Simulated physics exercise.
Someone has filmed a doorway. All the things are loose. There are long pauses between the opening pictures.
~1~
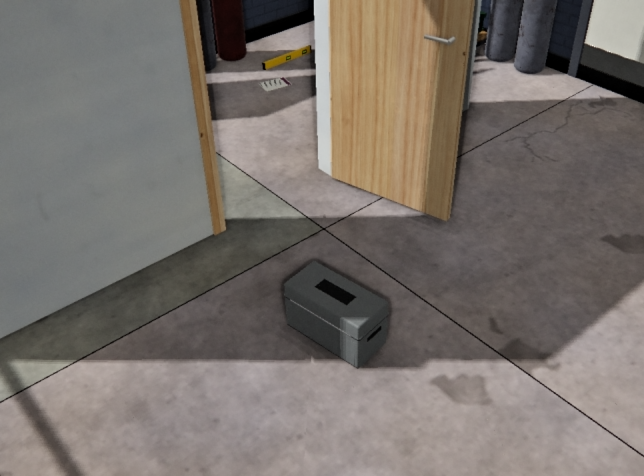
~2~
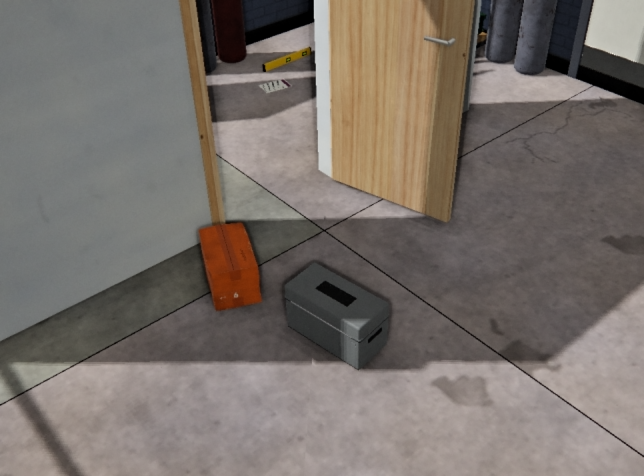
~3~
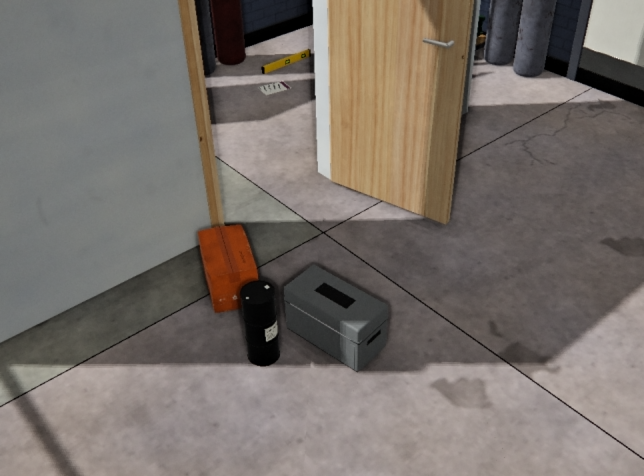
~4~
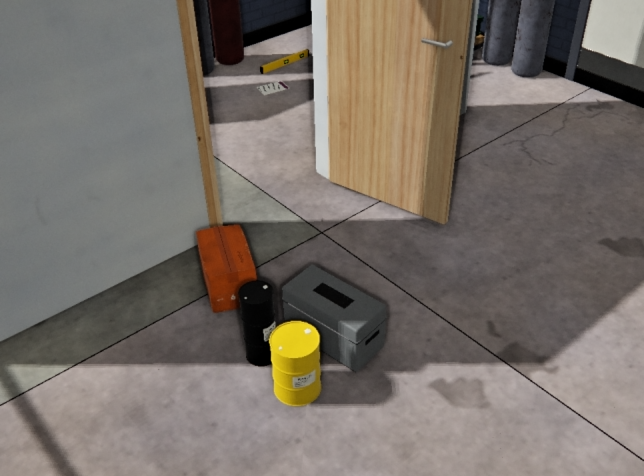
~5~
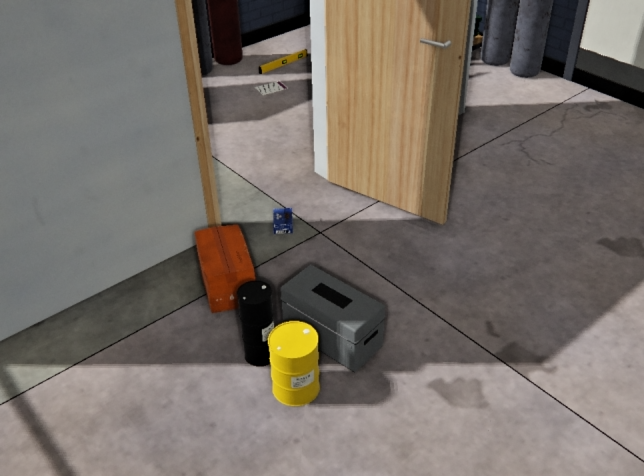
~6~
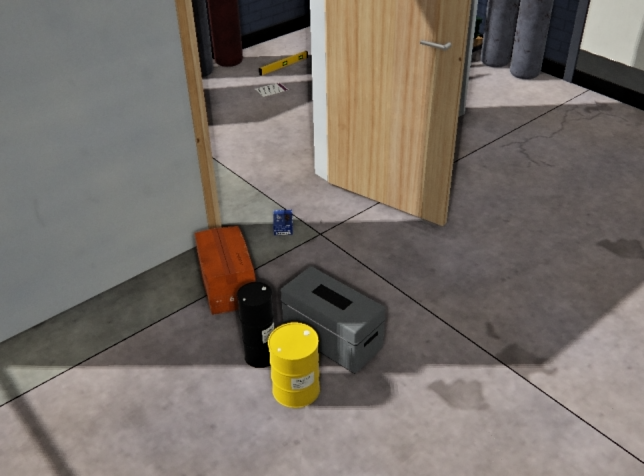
In a doorway with its wooden door standing open and still, a grey toolbox sits on the concrete floor; an orange parcel, a black canister, a yellow canister and a small blue box appear around it in turn.
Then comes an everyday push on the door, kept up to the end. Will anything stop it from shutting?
The door reaches the frame.
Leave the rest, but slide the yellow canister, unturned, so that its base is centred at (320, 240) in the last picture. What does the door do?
Then it is blocked.
Then, 1.20 s later than the last frame, door at 72°.
Then, 2.40 s later than the last frame, door at 28°.
Then, 2.90 s later than the last frame, door at 10°; blue box moved about its own width near (263, 213).
When it is over, door at 0°; moved from the start, blue box; the other 4 as before. End places, in pixels of the last picture, blue box near (253, 205).
